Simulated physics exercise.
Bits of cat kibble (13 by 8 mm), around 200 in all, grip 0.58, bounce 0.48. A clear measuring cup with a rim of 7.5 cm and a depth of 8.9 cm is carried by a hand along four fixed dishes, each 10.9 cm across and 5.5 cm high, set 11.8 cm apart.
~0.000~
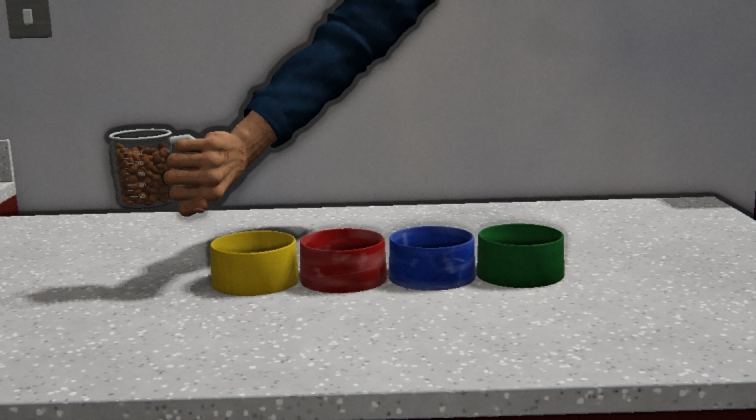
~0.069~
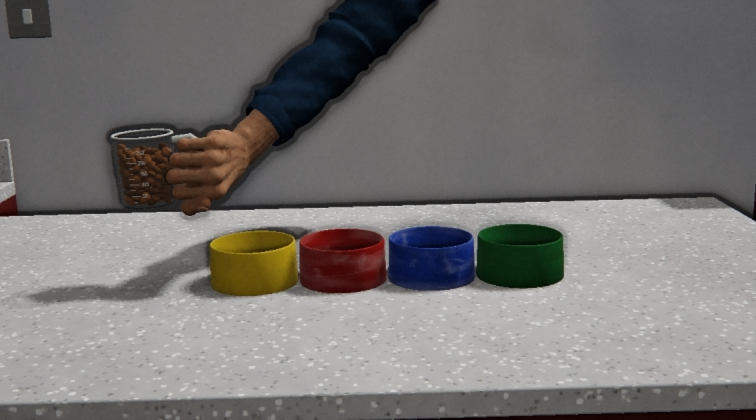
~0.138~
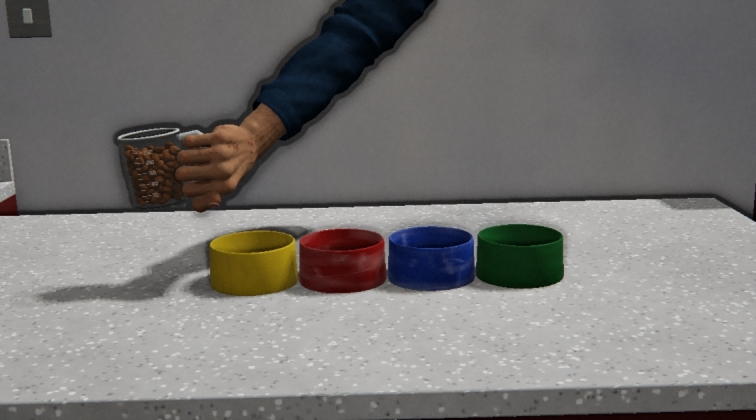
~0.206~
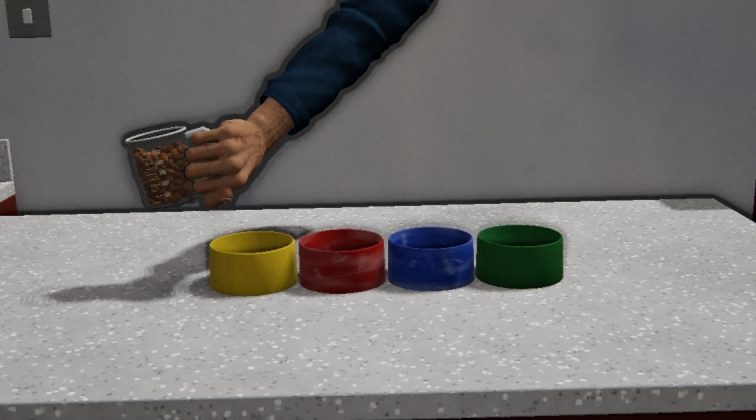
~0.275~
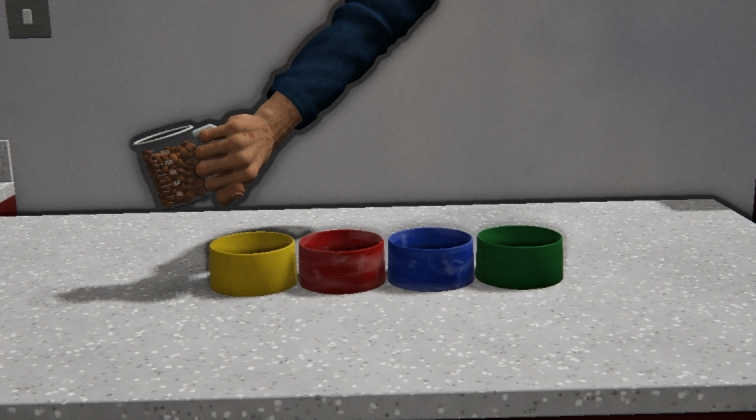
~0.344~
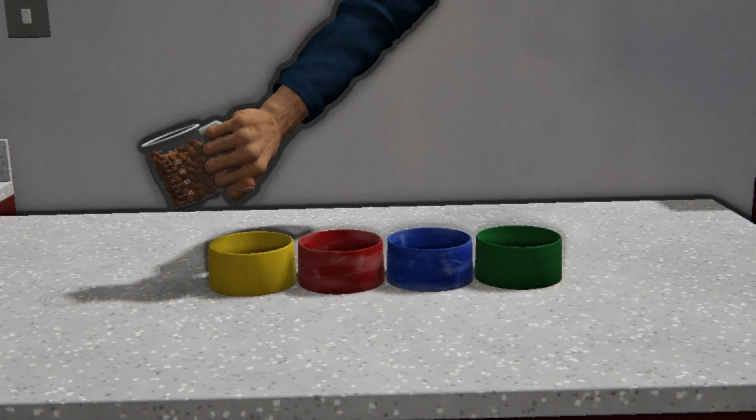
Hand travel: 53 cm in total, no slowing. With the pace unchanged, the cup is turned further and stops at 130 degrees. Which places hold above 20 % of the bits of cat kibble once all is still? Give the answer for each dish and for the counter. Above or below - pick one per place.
Red dish: Above; blue dish: Above; green dish: Below; yellow dish: Below; counter: Below.
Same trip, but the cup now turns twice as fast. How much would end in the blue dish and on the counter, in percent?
Shares - blue: 0, counter: 10.
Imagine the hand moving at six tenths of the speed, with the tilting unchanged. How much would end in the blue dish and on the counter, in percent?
Blue: 0; counter: 10.
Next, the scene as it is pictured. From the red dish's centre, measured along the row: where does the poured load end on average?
I'd put it near 6 cm to the right of the dish's middle.
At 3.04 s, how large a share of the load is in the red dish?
Roughly 45 in a hundred.
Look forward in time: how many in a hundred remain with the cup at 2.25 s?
About 0 per cent.
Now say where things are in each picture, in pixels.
The first picture shows cup at (143, 169), tilt 0 degrees, lip at (111, 135), moved 0.0 cm; middle of the pieces at (150, 176); yellow dish at (253, 242); red dish at (342, 240); blue dish at (432, 237); green dish at (521, 235).
The second picture shows cup at (146, 169), tilt 1 degrees, lip at (113, 136), moved 0.4 cm; middle of the pieces at (153, 176).
The third picture shows cup at (155, 168), tilt 5 degrees, lip at (120, 138), moved 1.5 cm; middle of the pieces at (162, 175).
The fourth picture shows cup at (164, 168), tilt 10 degrees, lip at (128, 140), moved 2.8 cm; middle of the pieces at (172, 175).
The fifth picture shows cup at (175, 169), tilt 14 degrees, lip at (136, 143), moved 4.1 cm; middle of the pieces at (183, 174).
The sixth picture shows cup at (184, 168), tilt 19 degrees, lip at (143, 146), moved 5.5 cm; middle of the pieces at (192, 173); yellow dish at (251, 243); red dish at (340, 241); blue dish at (430, 239); green dish at (519, 236). Its pace works out near 65 degrees a second; the hand travels 19 cm a second.
After 1.49 s, tilt 94 degrees; cup holds 95 %.
After 2.25 s, tilt 130 degrees; cup holds 0 %, red 45 %, blue 50 %.
After 3.04 s, tilt 130 degrees; cup holds 0 %, red 45 %, blue 50 %.
In the end, at 3.3 s, red 45 %, blue 50 %, green 0 %, yellow 0 %, counter 5 %.
